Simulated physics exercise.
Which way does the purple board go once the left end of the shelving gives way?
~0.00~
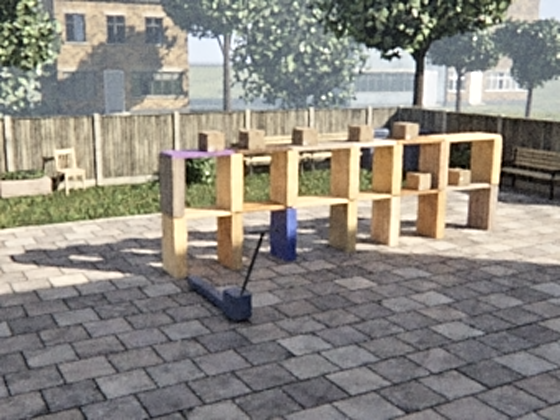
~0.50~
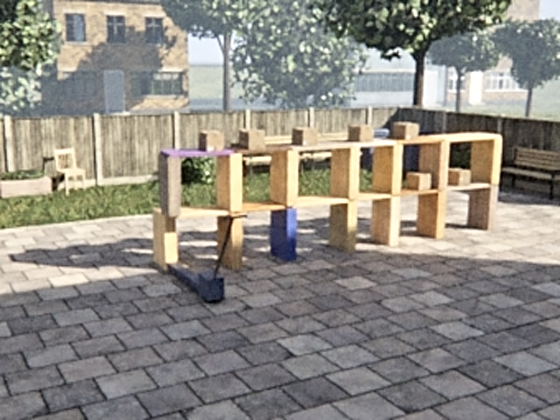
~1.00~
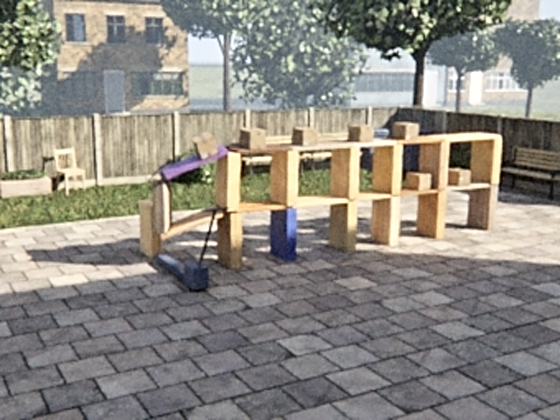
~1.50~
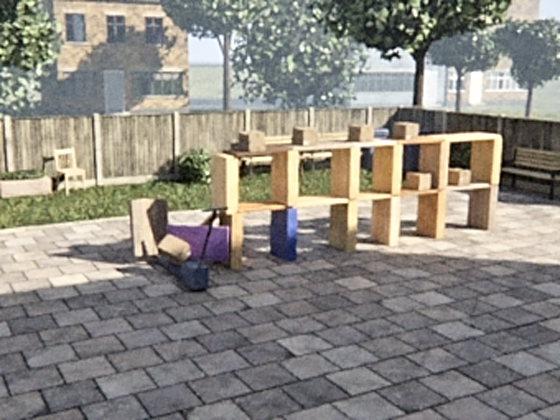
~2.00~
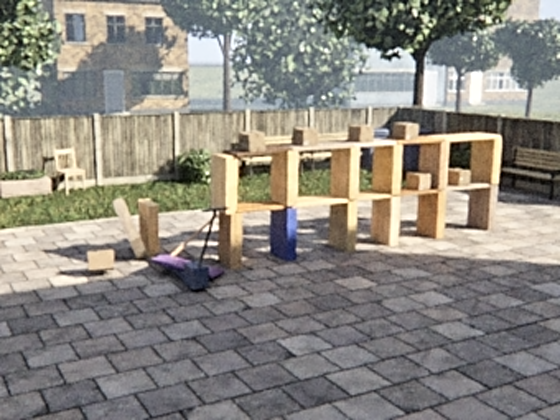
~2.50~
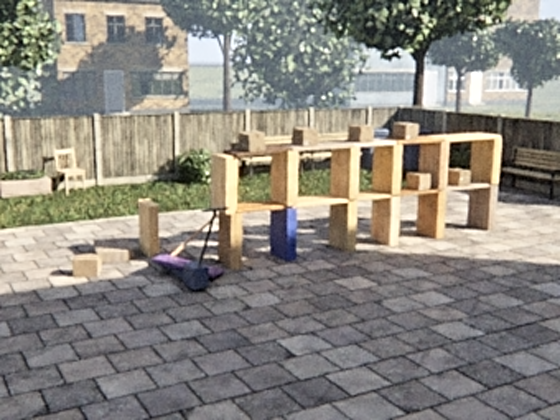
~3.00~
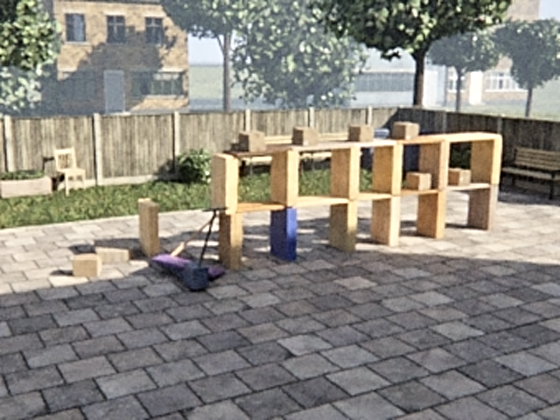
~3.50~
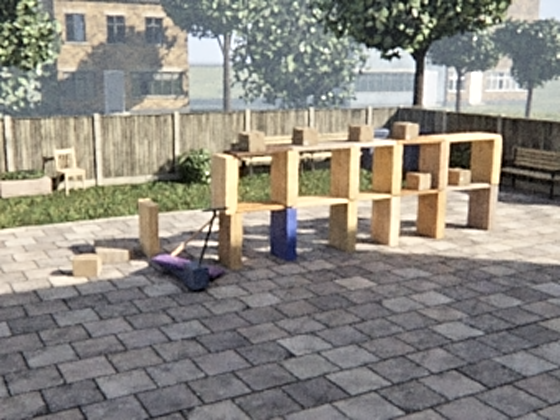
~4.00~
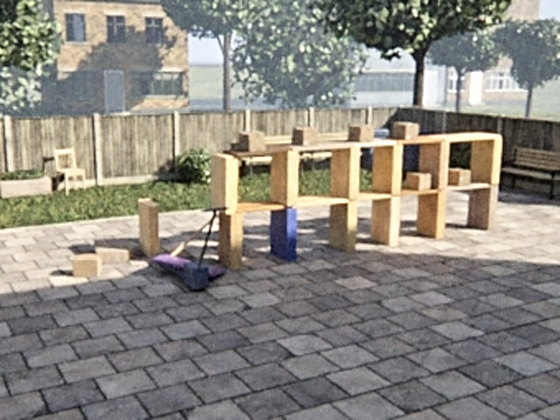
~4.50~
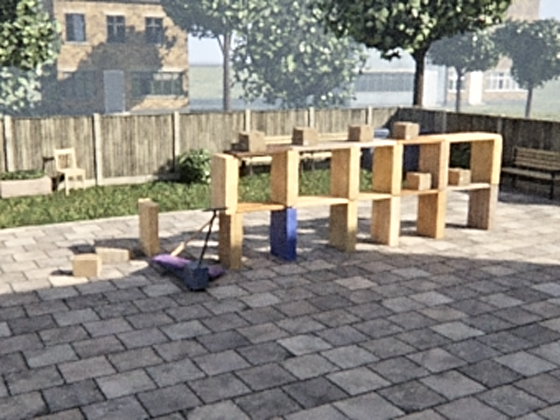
It moves down, tilting as it drops from the top tier to the paving.
